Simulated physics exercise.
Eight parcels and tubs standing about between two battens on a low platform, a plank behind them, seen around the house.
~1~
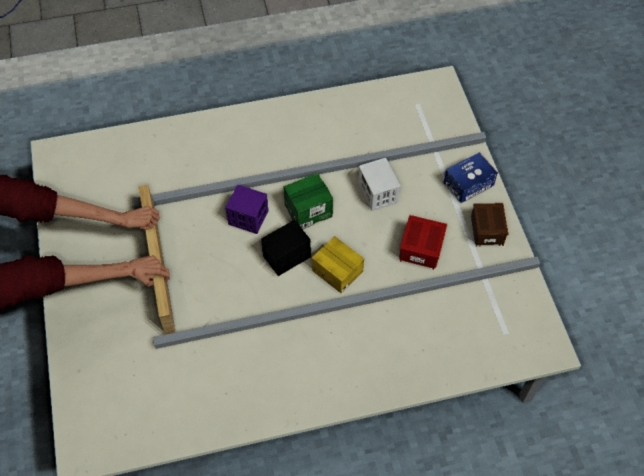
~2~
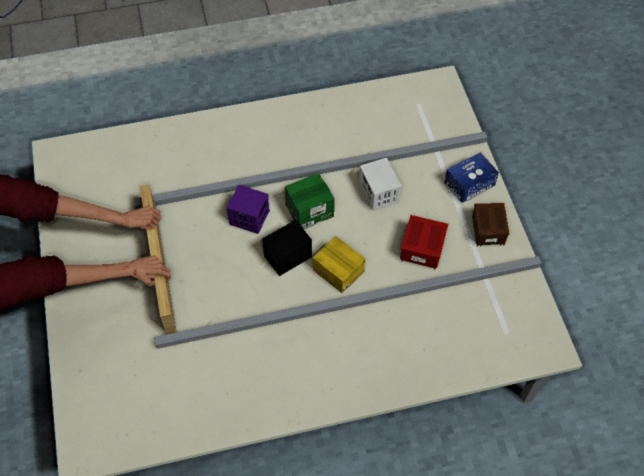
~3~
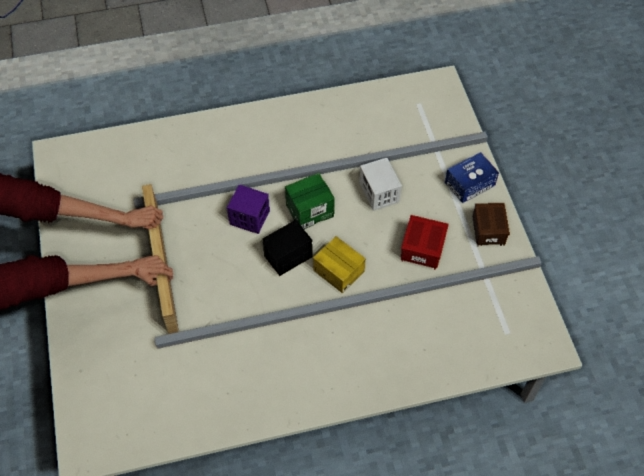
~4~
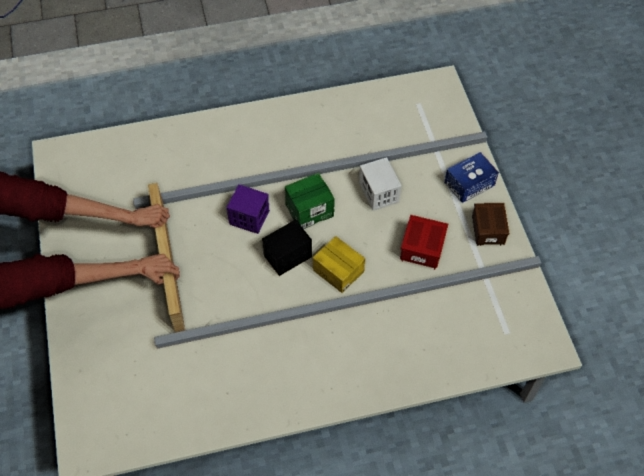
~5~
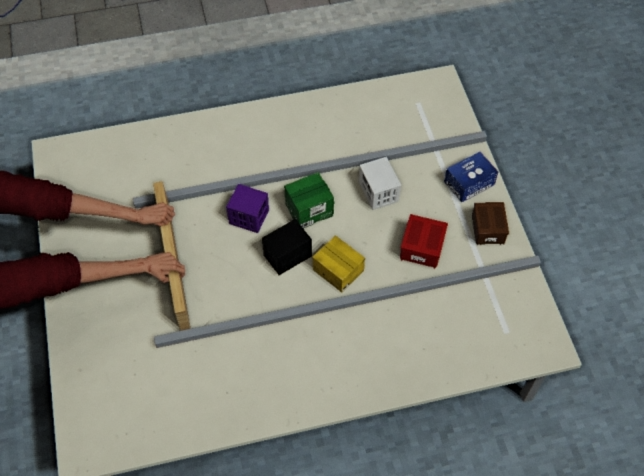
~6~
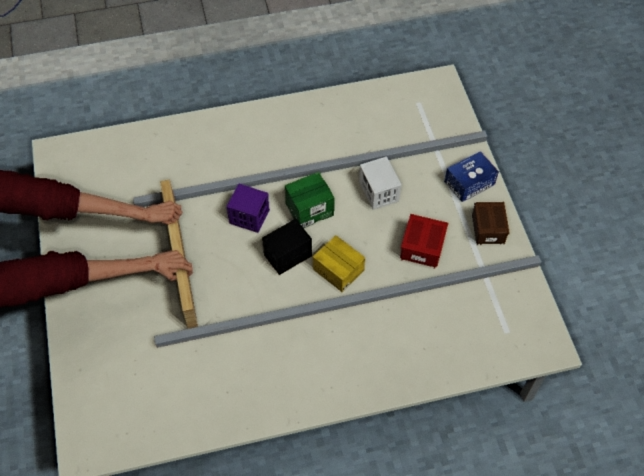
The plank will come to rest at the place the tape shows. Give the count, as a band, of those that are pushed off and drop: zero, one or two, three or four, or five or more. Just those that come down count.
Watching this, the number dropping off is three to four.
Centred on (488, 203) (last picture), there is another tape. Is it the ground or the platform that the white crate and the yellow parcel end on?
Here's the result: The white crate ends up below, while as for the yellow parcel, it keeps its place.
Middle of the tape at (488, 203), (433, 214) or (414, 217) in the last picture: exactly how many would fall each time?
Respectively, 5, 3 and 1.
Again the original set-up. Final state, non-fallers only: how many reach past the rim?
It comes to 1.
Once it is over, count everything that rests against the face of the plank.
Well, it touches 3.
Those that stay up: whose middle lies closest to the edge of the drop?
That's the green parcel.
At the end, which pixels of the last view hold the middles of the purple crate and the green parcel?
Near (460, 158) and (498, 174).
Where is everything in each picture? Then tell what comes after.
The first frame shows blue box (470, 178); brown tote (489, 225); red tote (423, 243); plank (157, 259); tape (458, 210).
The second frame shows brown tote (490, 224); purple crate (249, 209).
The third frame shows red tote (424, 242); green parcel (310, 202).
The fourth frame shows blue box (471, 177); white crate (380, 184).
The fifth frame shows brown tote (490, 224); black crate (287, 247).
The sixth frame shows blue box (471, 177); brown tote (490, 223); red tote (424, 241); plank (179, 253); tape (459, 208).
A little later, none off yet; blue box at rest near (471, 177); brown tote at rest near (490, 223); red tote at rest near (424, 241).
Next, none off yet; blue box shifted a little near (482, 176); brown tote at rest near (490, 223); red tote shifted a little near (437, 236).
When it is over, the number that fall off is three or four; down, white crate, red tote, brown tote and blue box.
